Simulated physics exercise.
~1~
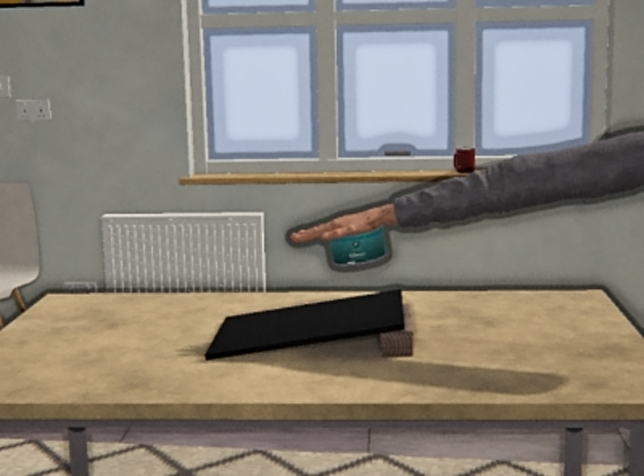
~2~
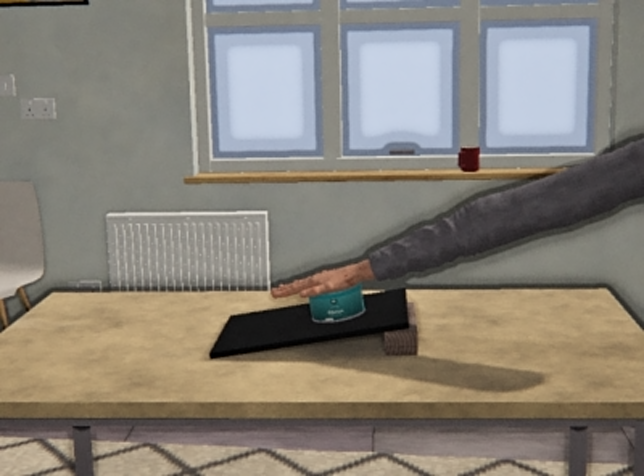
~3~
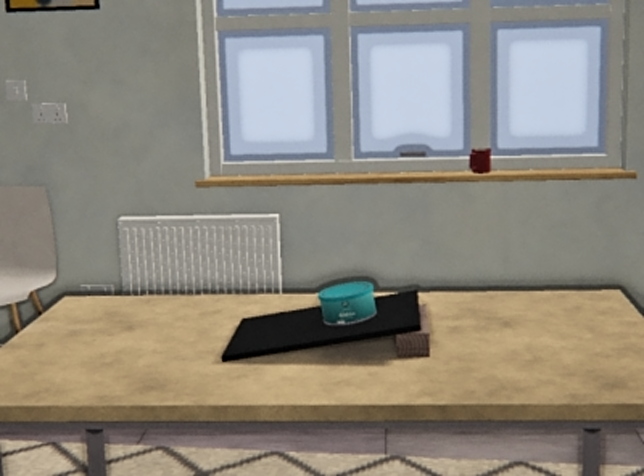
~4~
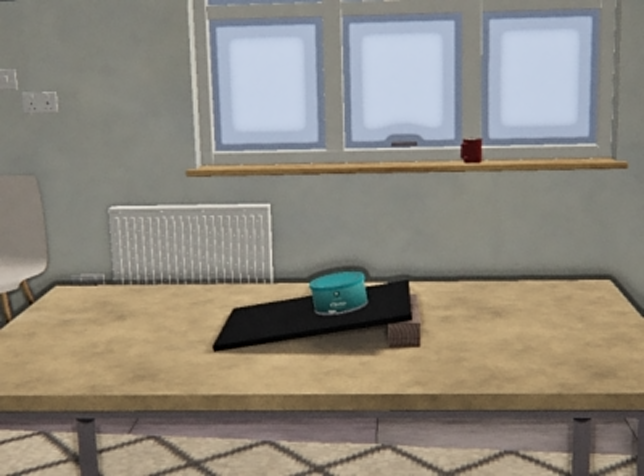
On a wooden table in a room with a window and a radiator, a black board rests tilted on a small block. A hand lowers a turquoise tub onto the board, lets go and withdraws, and the tub stays in place on the slope.
